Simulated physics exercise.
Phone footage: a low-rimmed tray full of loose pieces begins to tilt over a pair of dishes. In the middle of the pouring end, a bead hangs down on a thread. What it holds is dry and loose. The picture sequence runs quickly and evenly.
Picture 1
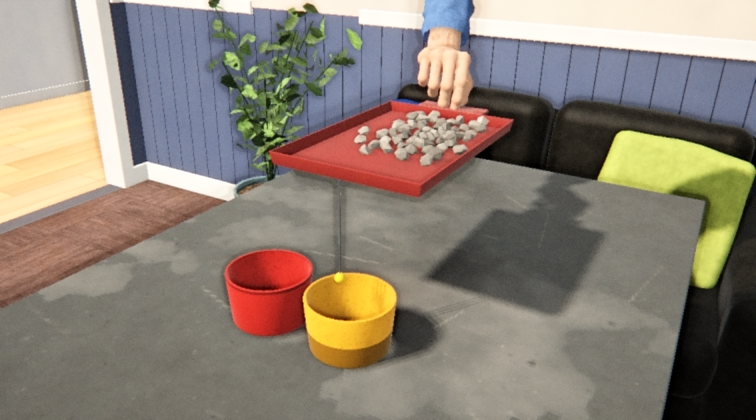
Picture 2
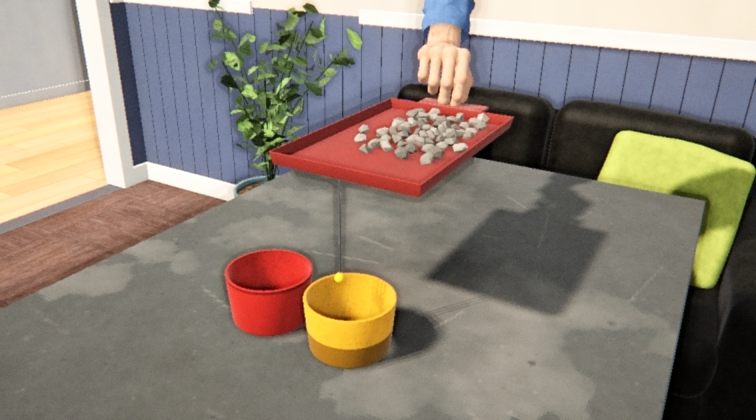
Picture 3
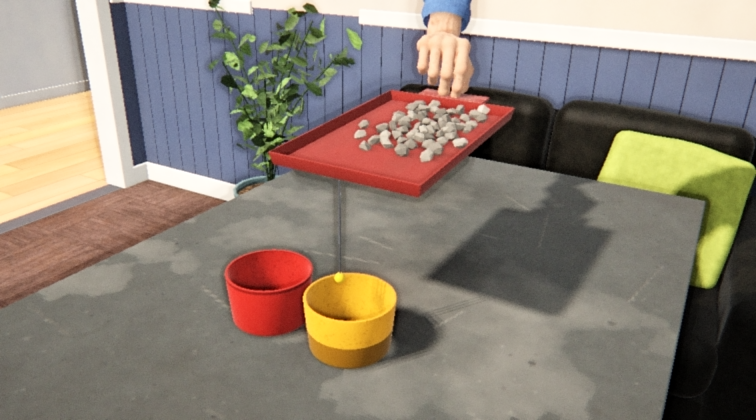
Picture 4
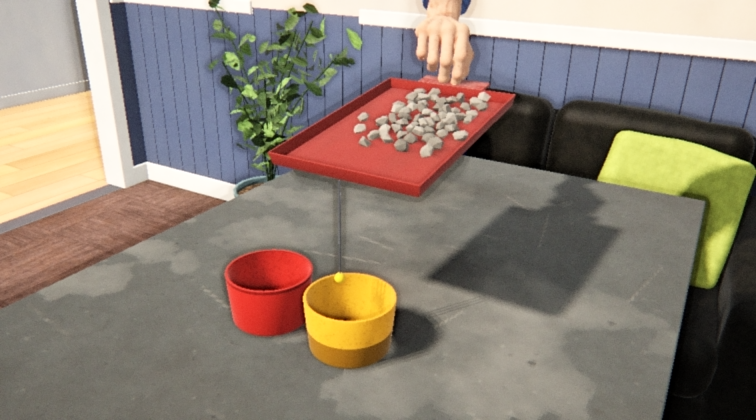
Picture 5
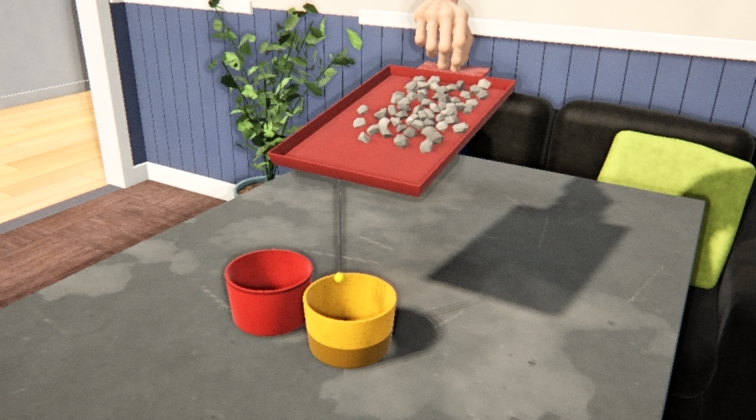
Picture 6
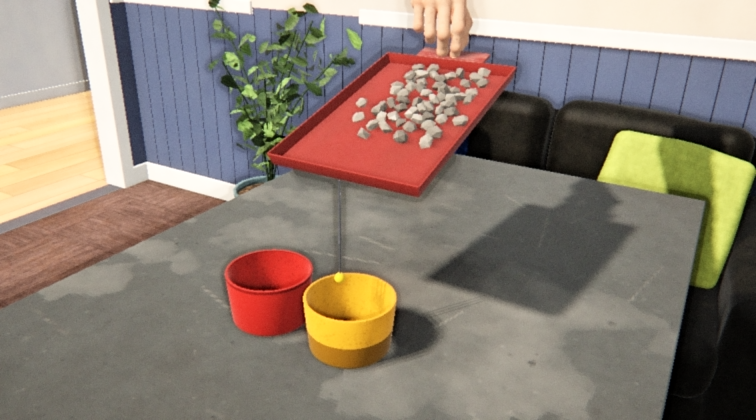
Red tray of grey gravel tilting gradually as a hand raises its far end above red and yellow dishes on a table.
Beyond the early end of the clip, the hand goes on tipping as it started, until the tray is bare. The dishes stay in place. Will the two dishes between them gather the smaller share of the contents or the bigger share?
The load mostly goes elsewhere.
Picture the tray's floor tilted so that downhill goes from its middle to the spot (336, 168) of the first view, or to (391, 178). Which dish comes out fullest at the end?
Going by the two slopes in order, it's the left-side one and then the right-side one.
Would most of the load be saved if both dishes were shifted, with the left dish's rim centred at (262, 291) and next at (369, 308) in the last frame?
Beyond half, then short of half.
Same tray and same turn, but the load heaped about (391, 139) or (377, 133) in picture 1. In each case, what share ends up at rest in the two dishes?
Roughly 20 per cent, and 30 per cent.
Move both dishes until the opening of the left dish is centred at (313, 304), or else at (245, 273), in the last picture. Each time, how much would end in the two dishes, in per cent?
60 %, then 40 %.
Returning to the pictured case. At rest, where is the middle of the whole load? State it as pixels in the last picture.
Resting centre, last frame: Roughly (289, 376).
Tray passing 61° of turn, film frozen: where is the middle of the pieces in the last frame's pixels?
The load is centred around (347, 162).
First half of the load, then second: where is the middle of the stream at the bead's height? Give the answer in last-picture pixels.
I'd place the first part at (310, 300) and the rest at (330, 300).
Shortly afterwards, tray tipped steeply; the bulk on the tray; a little in the air.
Next, tray tipped past a quarter turn; near half on the tray; near a third outside both; near a quarter in the air.
Some moments later, tray tipped past a quarter turn; a little in the right dish; a little in the left dish; the bulk outside both.
In the end, tray tipped past a quarter turn; a little in the right dish; a little in the left dish; the bulk outside both.
